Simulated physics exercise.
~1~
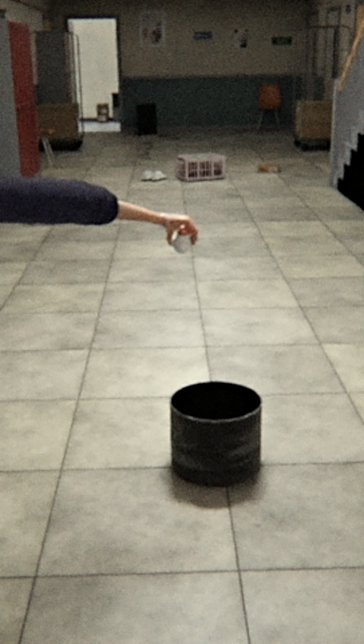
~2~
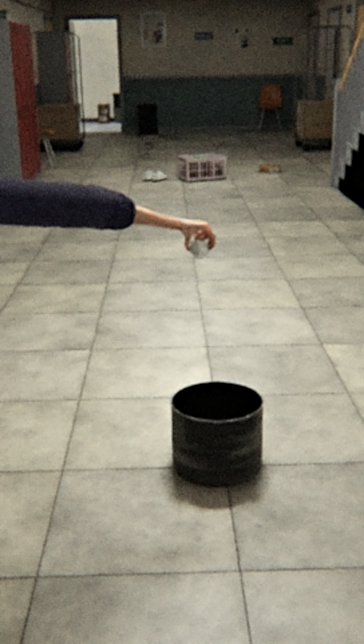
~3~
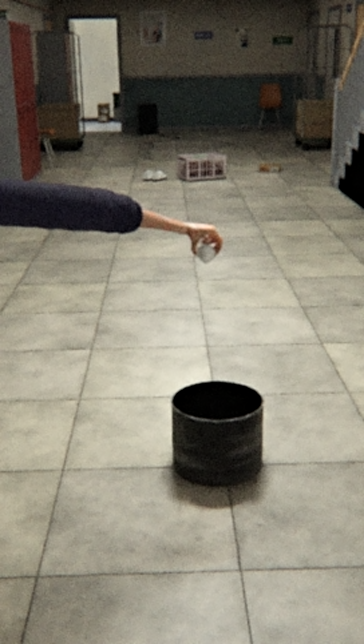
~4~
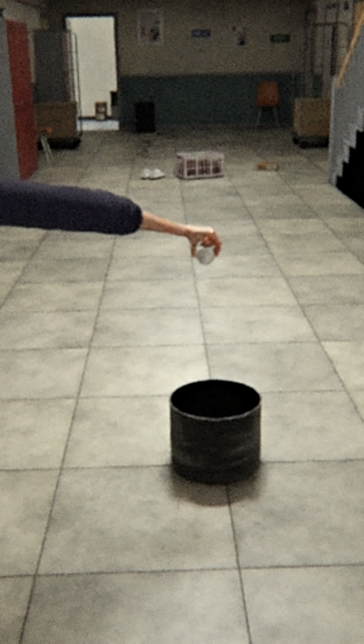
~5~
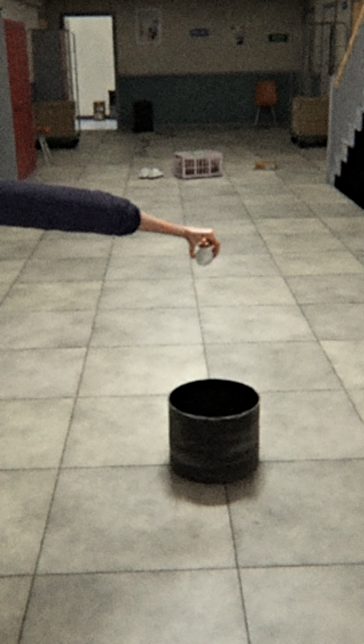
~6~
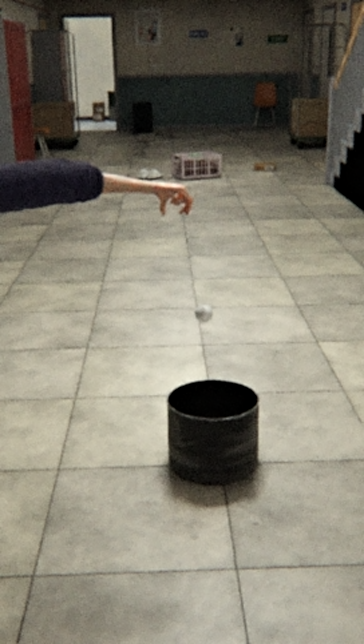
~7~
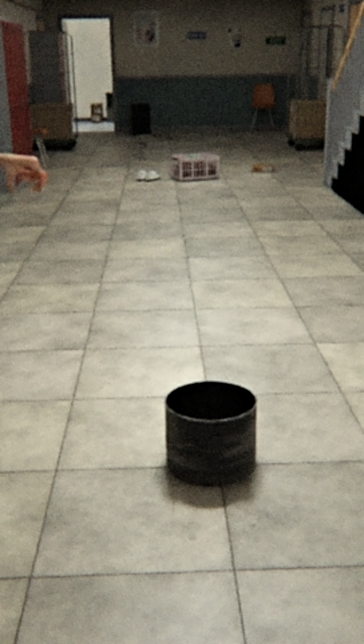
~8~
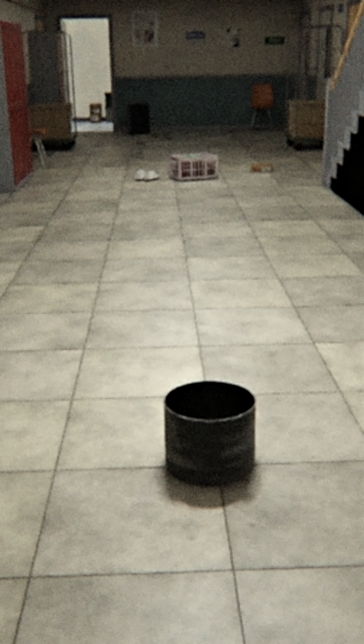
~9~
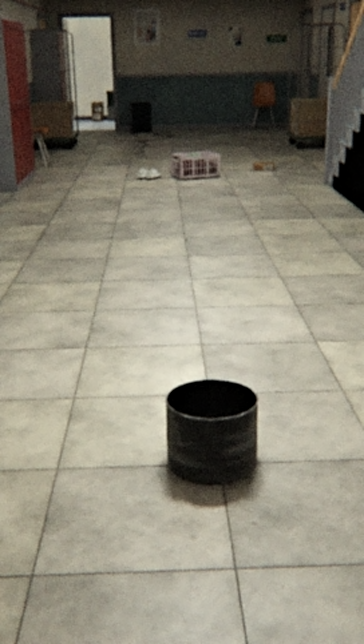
A small white onion, held in an outstretched hand above a dark round container on a tiled floor, shifts slightly right and pauses before the hand releases it. It falls into the container and out of sight as the arm withdraws to the left, leaving the container standing still.
